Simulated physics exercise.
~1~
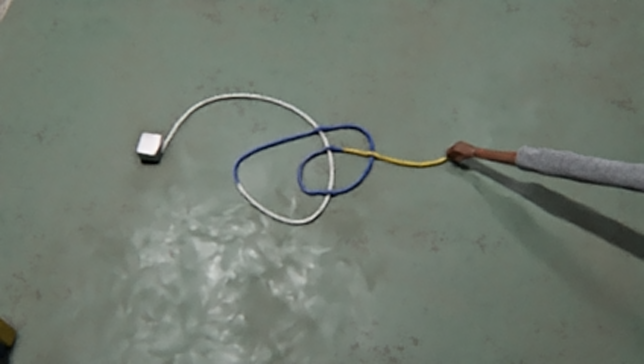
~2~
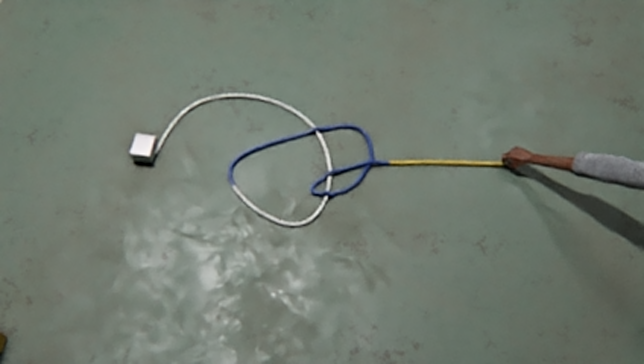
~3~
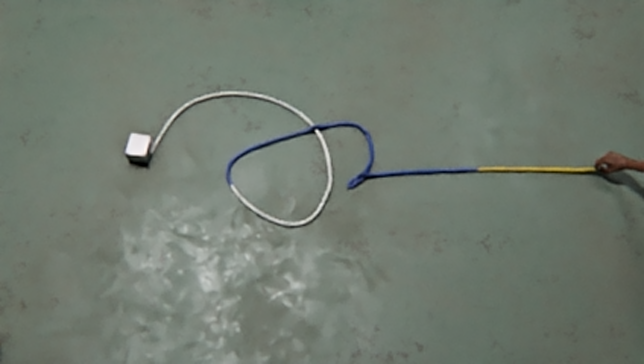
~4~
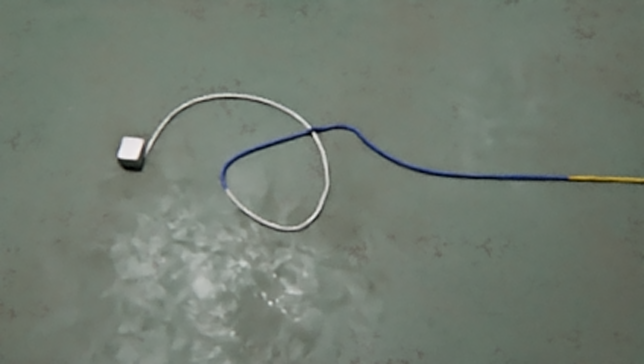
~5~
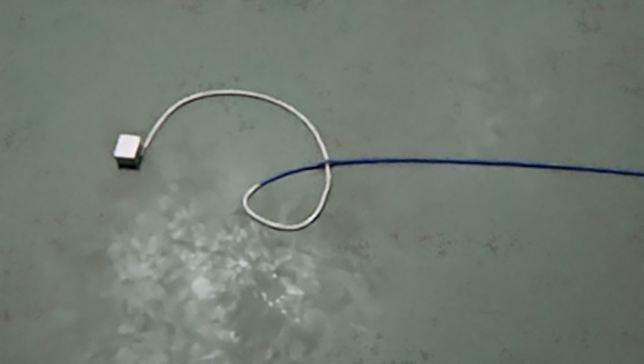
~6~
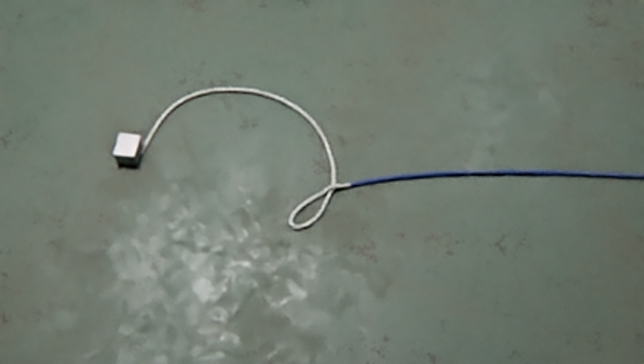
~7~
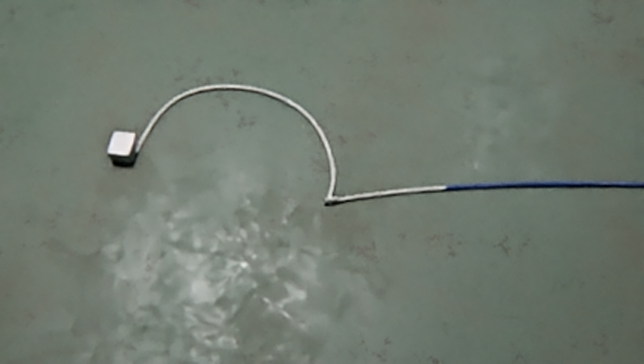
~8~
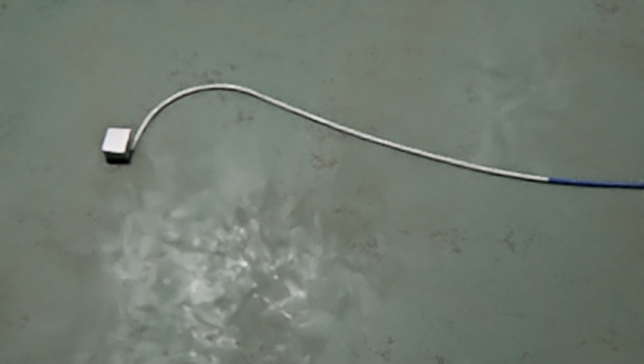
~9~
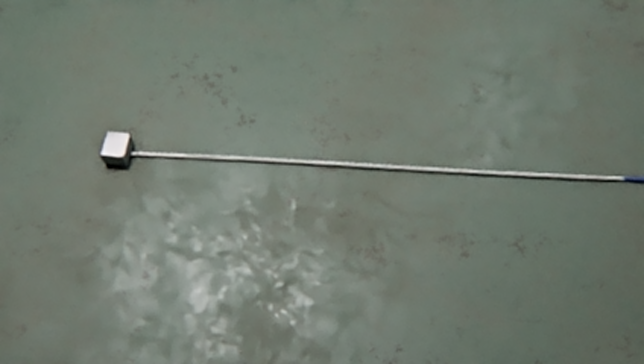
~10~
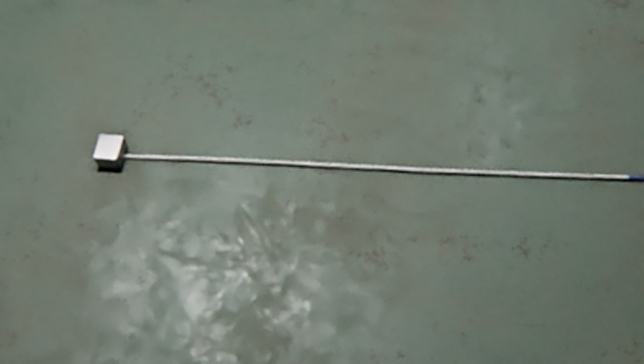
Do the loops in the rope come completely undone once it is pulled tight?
Yes, the loops pull out one after another and the rope ends up straight, with no knot left in the part in view.
